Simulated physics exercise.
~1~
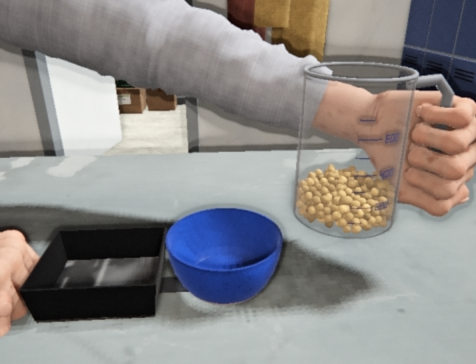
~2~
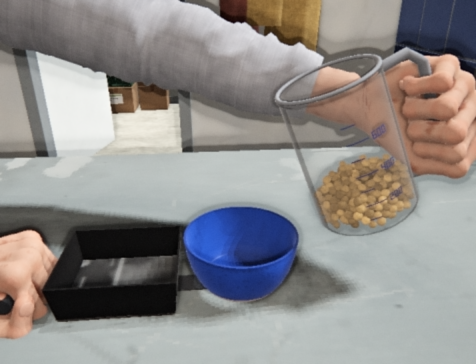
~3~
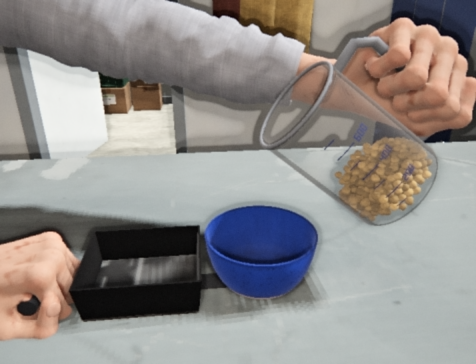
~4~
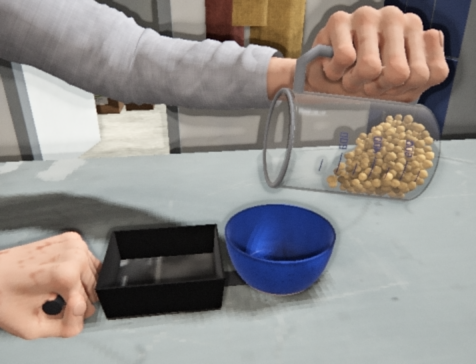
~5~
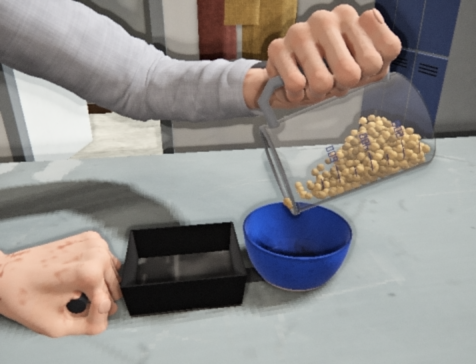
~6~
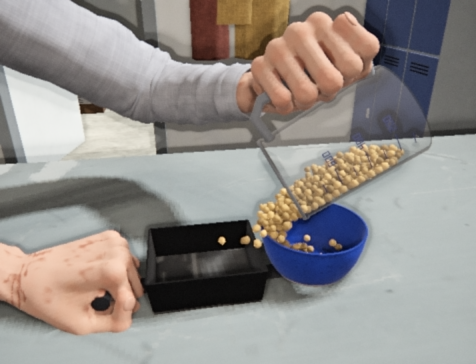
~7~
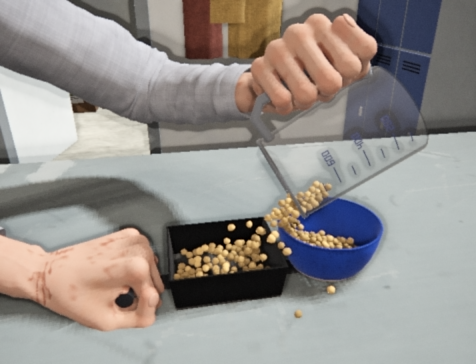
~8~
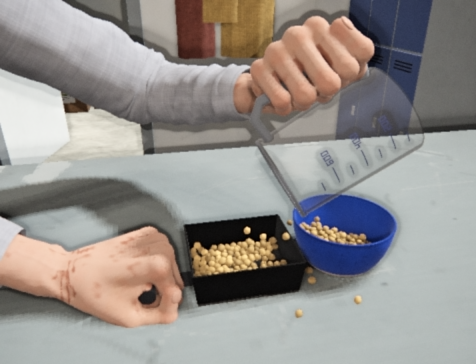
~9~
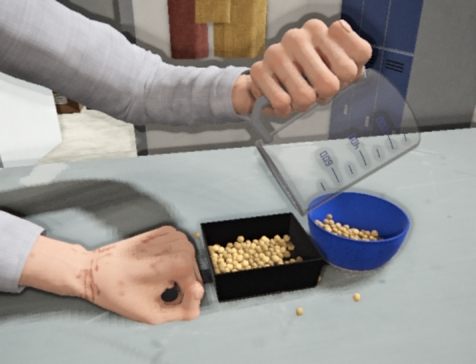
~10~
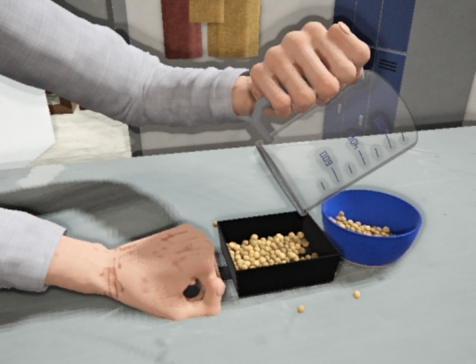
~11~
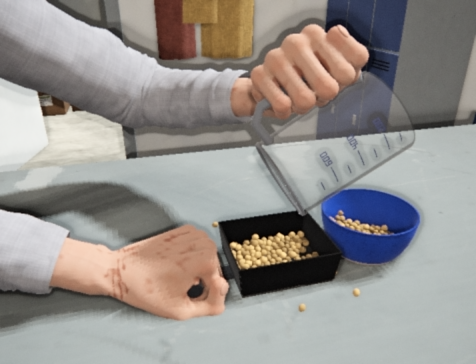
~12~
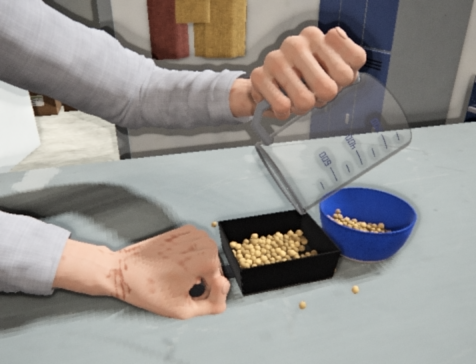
Chickpeas pouring from a tilting clear jug into a blue bowl and a black tin as a hand slides both right, a few landing on the table.
